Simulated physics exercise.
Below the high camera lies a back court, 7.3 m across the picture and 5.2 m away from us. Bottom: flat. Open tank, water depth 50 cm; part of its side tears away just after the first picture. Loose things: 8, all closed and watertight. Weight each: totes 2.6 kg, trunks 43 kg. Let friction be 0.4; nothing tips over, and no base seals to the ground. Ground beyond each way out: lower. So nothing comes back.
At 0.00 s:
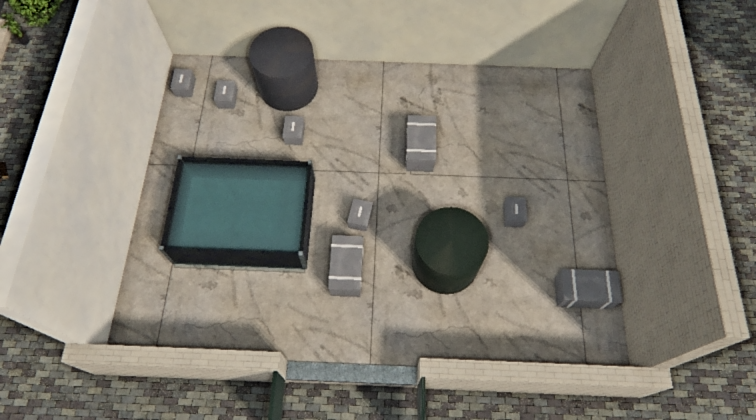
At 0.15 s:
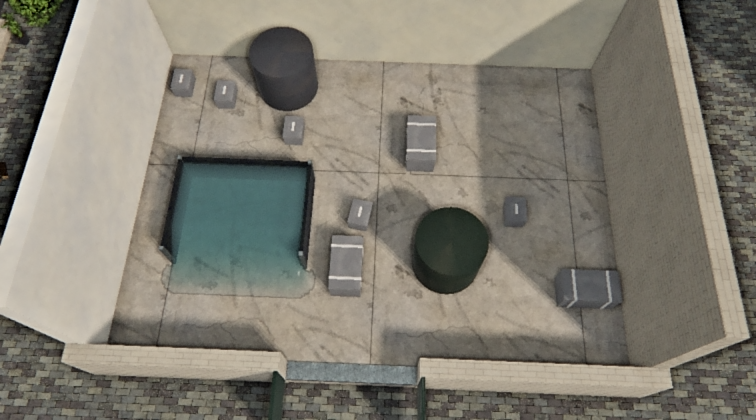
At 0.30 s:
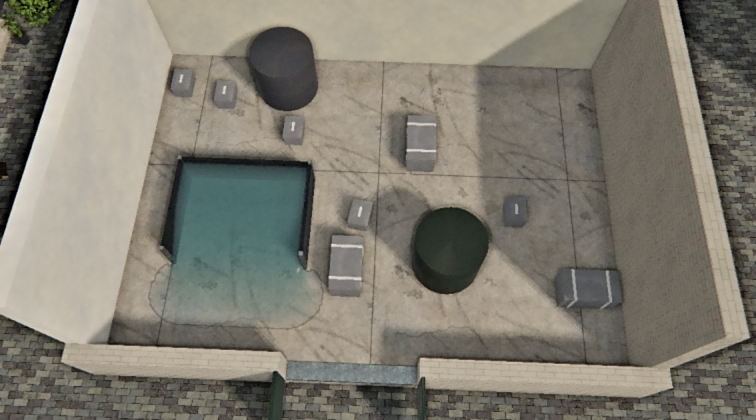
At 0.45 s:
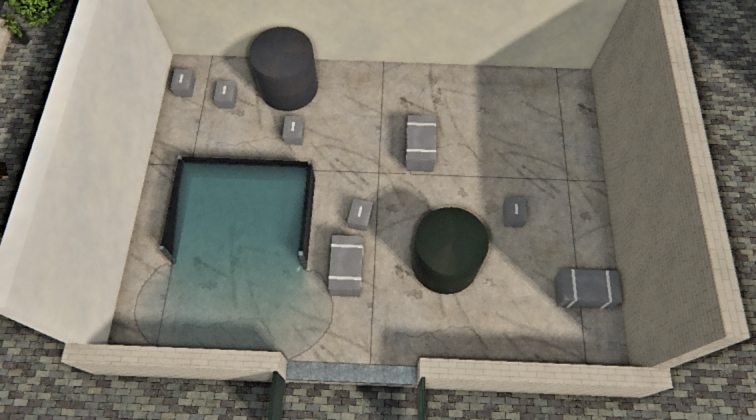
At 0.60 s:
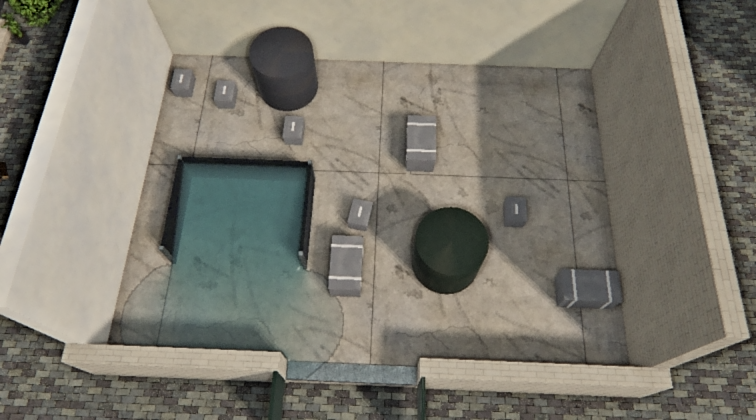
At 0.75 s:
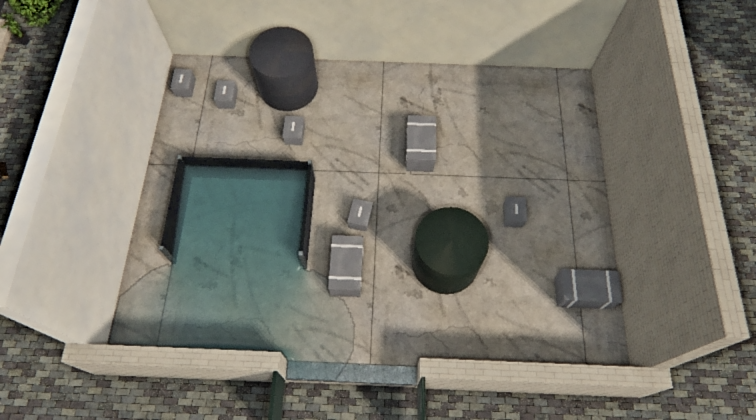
The footage shows a walled court with gray boxes, two dark cylinders and an open tank of teal water; the tank's near side gives way and water spreads across the paving toward the front wall, while the surrounding objects stay still.
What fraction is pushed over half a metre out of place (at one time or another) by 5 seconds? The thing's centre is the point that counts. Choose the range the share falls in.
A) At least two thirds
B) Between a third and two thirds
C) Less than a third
(C) Less than a third.
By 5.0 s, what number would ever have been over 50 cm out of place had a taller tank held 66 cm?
Then the count would be 2.
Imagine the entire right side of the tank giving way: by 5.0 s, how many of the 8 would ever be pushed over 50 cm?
You'd get 4 in that case.
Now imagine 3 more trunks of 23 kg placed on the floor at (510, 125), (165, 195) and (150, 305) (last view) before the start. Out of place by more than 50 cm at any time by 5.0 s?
Outcome: Stays within first, breaks the threshold next, stays within last.
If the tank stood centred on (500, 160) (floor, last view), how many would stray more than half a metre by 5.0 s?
So the tally would be 4.
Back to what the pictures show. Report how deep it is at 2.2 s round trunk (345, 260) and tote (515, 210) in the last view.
Depth approx. 1 cm / 0 cm.
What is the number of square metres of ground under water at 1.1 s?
That flooded area is roughly 7.5 m2.
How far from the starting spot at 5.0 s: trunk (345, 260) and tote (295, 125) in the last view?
0 cm, then 0 cm.
After 1.1 s 0 of 8 are over 50 cm from their spots; 0 afloat.
After 2.2 s 0 of 8 are over 50 cm from their spots; 0 afloat.
After 3.5 s 1 of 8 are over 50 cm from their spots; 1 afloat.
After 5.0 s 1 of 8 are over 50 cm from their spots, and 2 have been at some point; 2 afloat.
